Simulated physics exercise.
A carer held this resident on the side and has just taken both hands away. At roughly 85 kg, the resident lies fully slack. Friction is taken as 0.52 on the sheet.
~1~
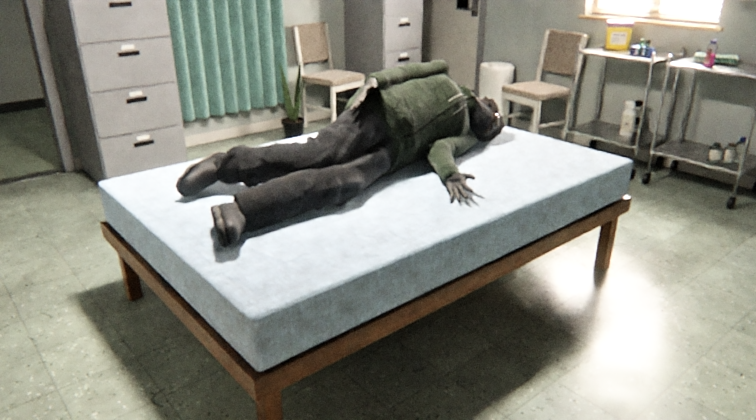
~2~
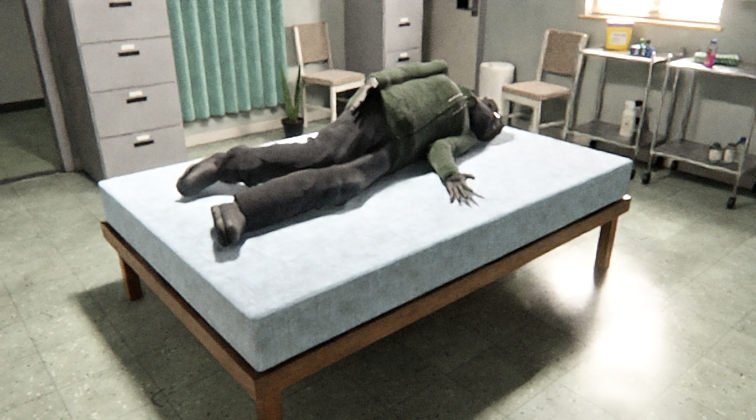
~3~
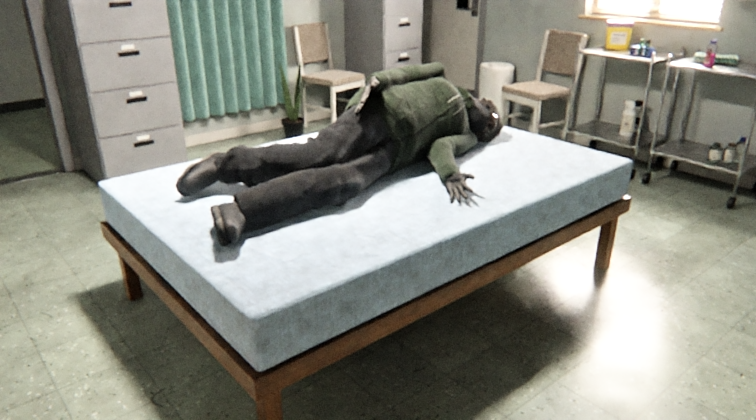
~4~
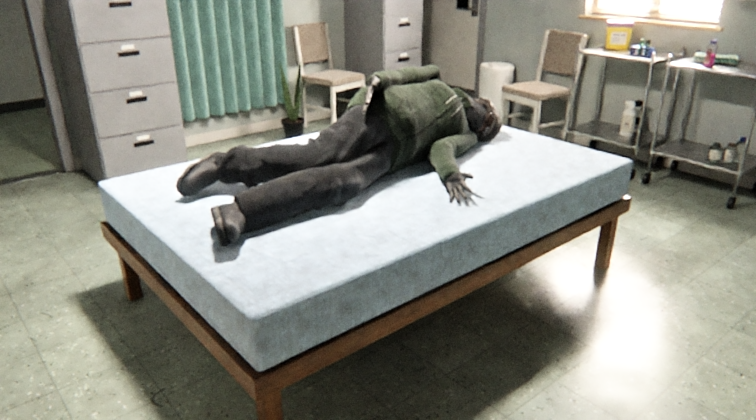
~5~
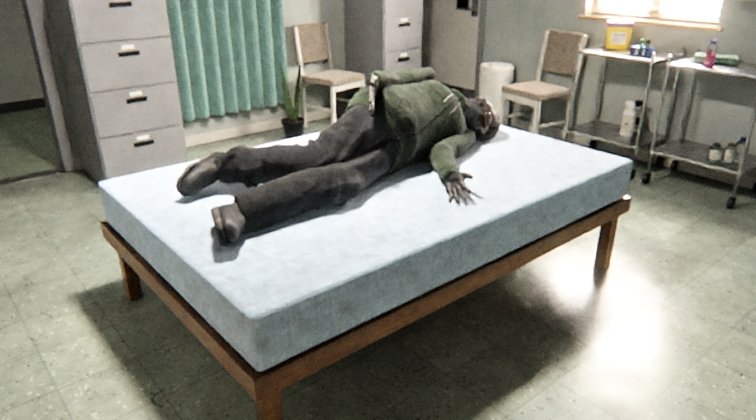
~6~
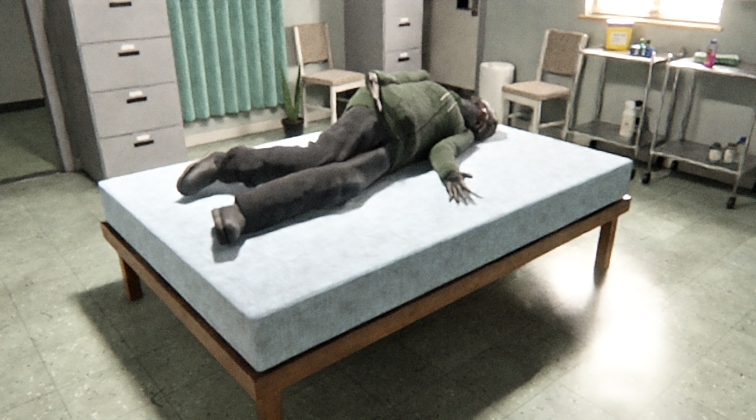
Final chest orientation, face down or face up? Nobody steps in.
Face up, more or less.
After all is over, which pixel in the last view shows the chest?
(411, 122).
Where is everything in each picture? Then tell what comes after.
In the first picture, chest (444, 108); 60° from supine.
In the second picture, chest (444, 109); 60° from supine.
In the third picture, chest (443, 111); 60° from supine.
In the fourth picture, chest (441, 113); 55° from supine.
In the fifth picture, chest (438, 113); 50° from supine.
In the sixth picture, chest (435, 114); 45° from supine.
Then, 0.23 s after the last picture the chest is turned 20° from lying flat on the back, near (424, 116) in the last picture's view.
Then, 0.63 s after the last picture the chest is turned 0° from lying flat on the back, near (414, 120) in the last picture's view.
Then, 1.23 s after the last picture the chest is turned 0° from lying flat on the back, near (411, 122) in the last picture's view.
In the final state, chest sinks back.
